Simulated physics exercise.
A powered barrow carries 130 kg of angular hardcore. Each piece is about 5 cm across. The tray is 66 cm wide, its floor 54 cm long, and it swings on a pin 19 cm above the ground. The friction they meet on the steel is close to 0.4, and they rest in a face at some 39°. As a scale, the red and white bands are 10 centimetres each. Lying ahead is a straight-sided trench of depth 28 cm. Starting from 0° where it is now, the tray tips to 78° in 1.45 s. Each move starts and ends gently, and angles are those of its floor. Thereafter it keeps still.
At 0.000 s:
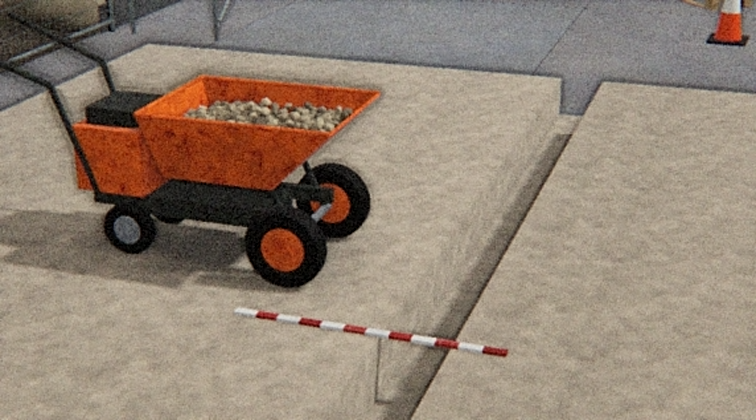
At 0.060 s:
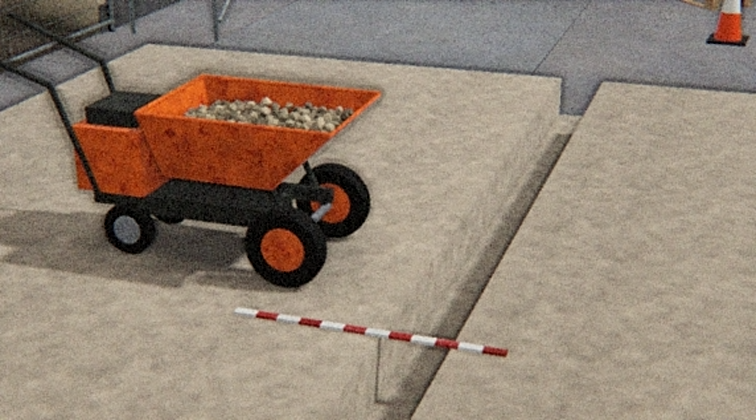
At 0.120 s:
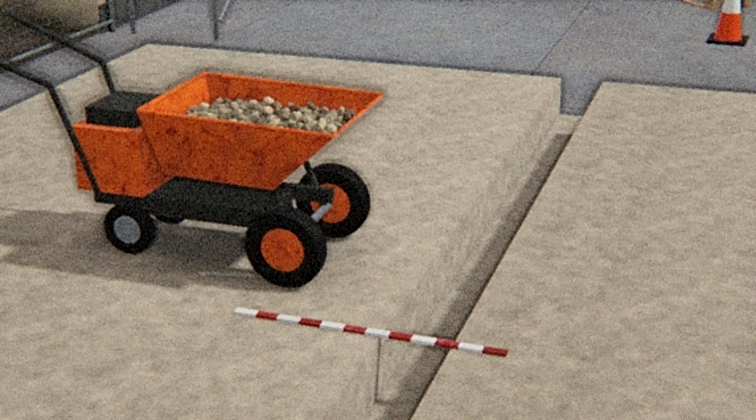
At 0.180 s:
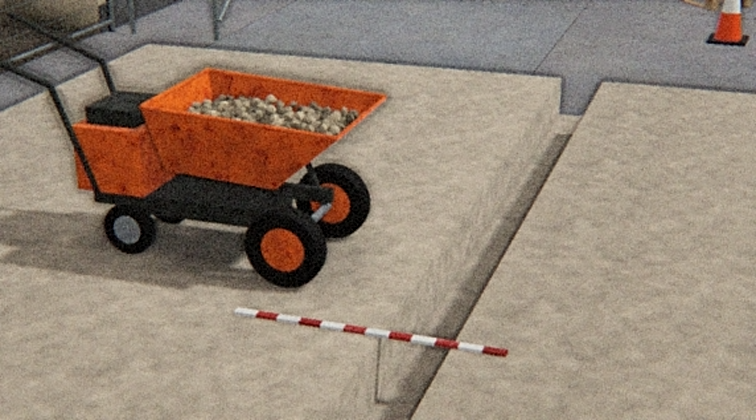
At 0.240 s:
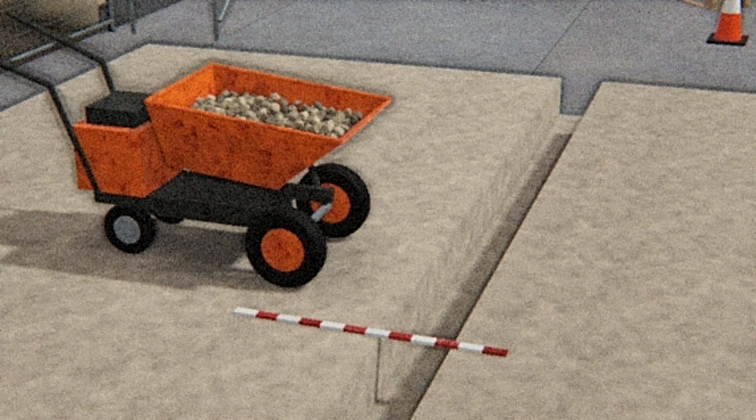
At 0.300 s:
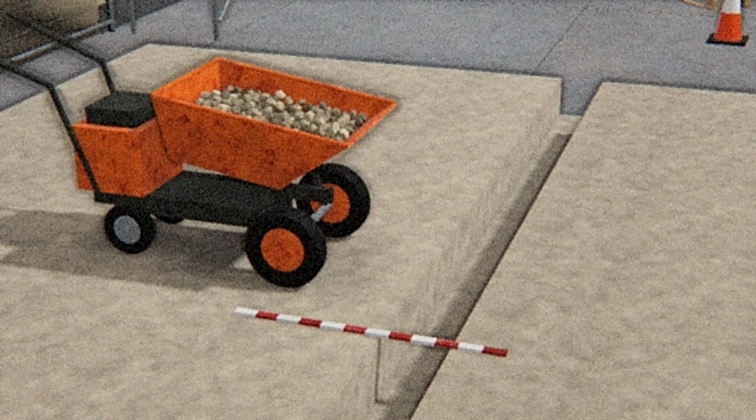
At first, an orange powered barrow loaded with pale stones stands still on sandy ground, left of a straight trench with a red and white banded pole nearby. Then its tray slowly begins to tilt, the rear rising slightly and the front lip shifting a little right, while the wheels stay put.
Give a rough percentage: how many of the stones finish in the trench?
91 %.
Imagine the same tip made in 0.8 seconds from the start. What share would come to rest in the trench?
Estimate: About 80 %.
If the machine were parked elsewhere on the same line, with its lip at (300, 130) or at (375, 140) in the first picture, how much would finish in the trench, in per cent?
Roughly 85 in a hundred from the first, 10 in a hundred from the second.
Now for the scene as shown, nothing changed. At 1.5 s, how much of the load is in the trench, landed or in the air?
About 60%.
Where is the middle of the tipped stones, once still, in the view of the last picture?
Look at roughly (458, 312).
After 1.1 s the floor is at 66°; 100 % in the tray; the foremost stones are at (434, 243).
After 1.5 s the floor is at 78°; 37 % in the tray, 58 % in the trench, 5 % past the trench; the foremost stones are at (530, 293).
After 1.9 s the floor is at 78°; 5 % in the tray, 86 % in the trench, 9 % past the trench; the foremost stones are at (587, 310).
After 3.8 s the floor is at 78°; 0 % in the tray, 91 % in the trench, 9 % past the trench; the foremost stones are at (593, 312).
